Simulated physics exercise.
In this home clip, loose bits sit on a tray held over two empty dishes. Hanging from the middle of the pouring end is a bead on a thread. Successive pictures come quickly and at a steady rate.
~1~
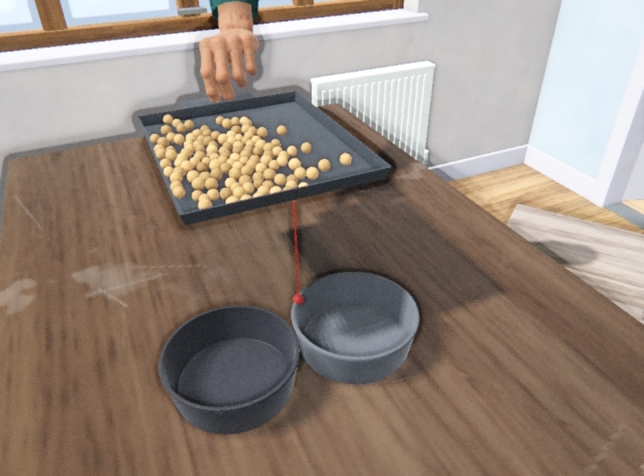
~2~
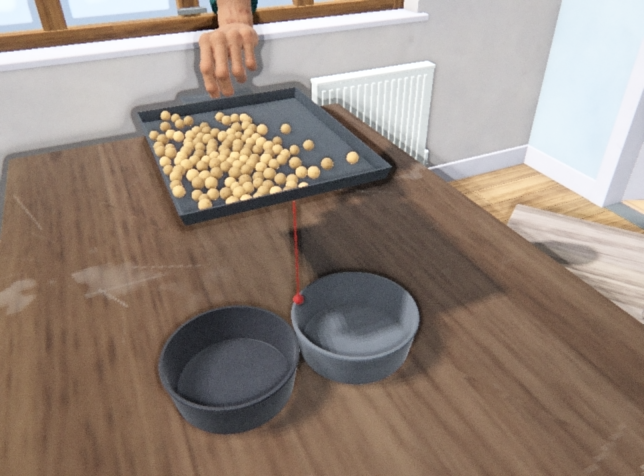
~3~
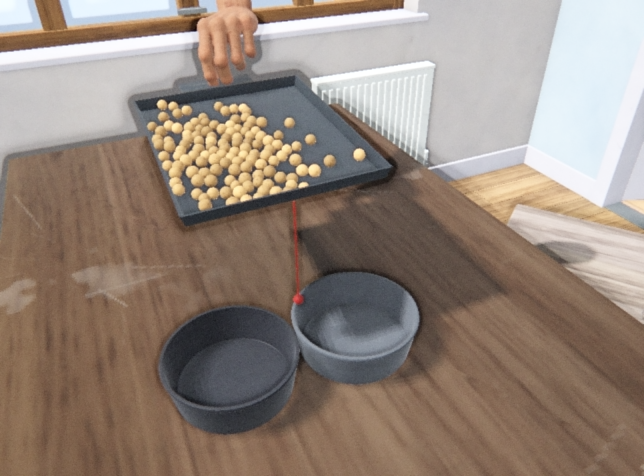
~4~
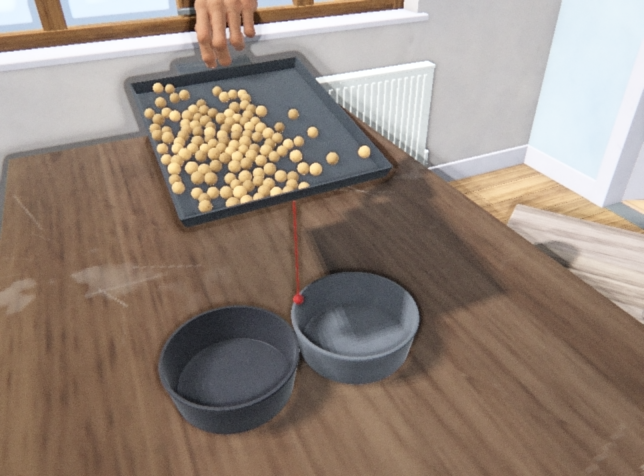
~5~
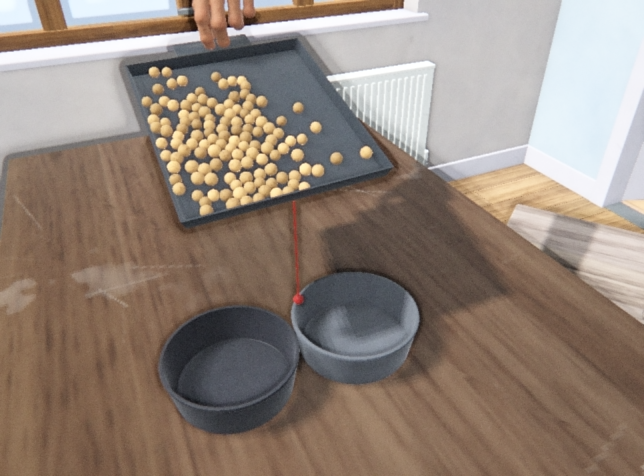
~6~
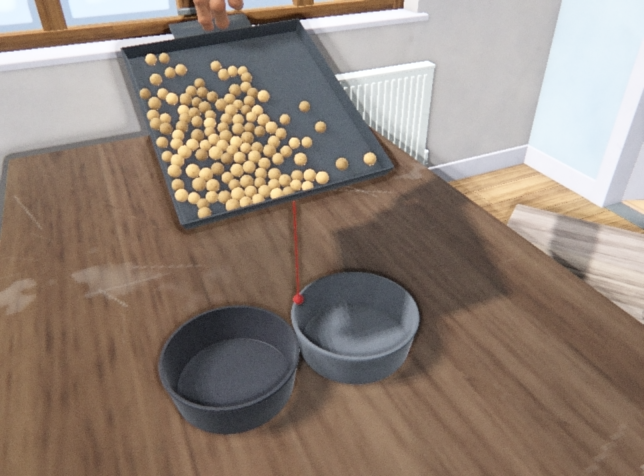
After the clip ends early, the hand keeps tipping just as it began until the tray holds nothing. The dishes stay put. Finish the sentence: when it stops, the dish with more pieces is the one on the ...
Left.
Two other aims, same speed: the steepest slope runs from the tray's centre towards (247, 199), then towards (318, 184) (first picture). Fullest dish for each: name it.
The leftmost dish; the rightmost dish.
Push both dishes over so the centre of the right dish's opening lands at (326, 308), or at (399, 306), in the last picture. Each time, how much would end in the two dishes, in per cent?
You'd see roughly 70 per cent first and roughly 80 per cent second.
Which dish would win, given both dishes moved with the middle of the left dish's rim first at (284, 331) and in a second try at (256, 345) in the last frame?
Case one: The dish at left. Case two: The dish at left.
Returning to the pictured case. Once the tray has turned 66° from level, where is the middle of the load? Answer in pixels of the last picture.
Its middle sits at about pixel (257, 205).
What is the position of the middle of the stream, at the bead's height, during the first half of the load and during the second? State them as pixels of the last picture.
The leading part at (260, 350), the rest of it at (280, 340).
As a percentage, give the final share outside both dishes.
Roughly 20 in a hundred.
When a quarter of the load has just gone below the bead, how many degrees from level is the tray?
Close to 75° of tilt at that moment.
Soon after the last picture, tray tipped steeply; about two thirds on the tray; a small part in the left dish; a stray few in the right dish; a stray few outside both; about a quarter in the air.
A little later, tray tipped past a quarter turn; about half in the left dish; about a quarter in the right dish; a small part outside both; about a quarter in the air.
Later still, tray tipped past a quarter turn; about half in the left dish; about a quarter in the right dish; about a quarter outside both.
By the end, tray tipped past a quarter turn; about half in the left dish; about a quarter in the right dish; about a quarter outside both.
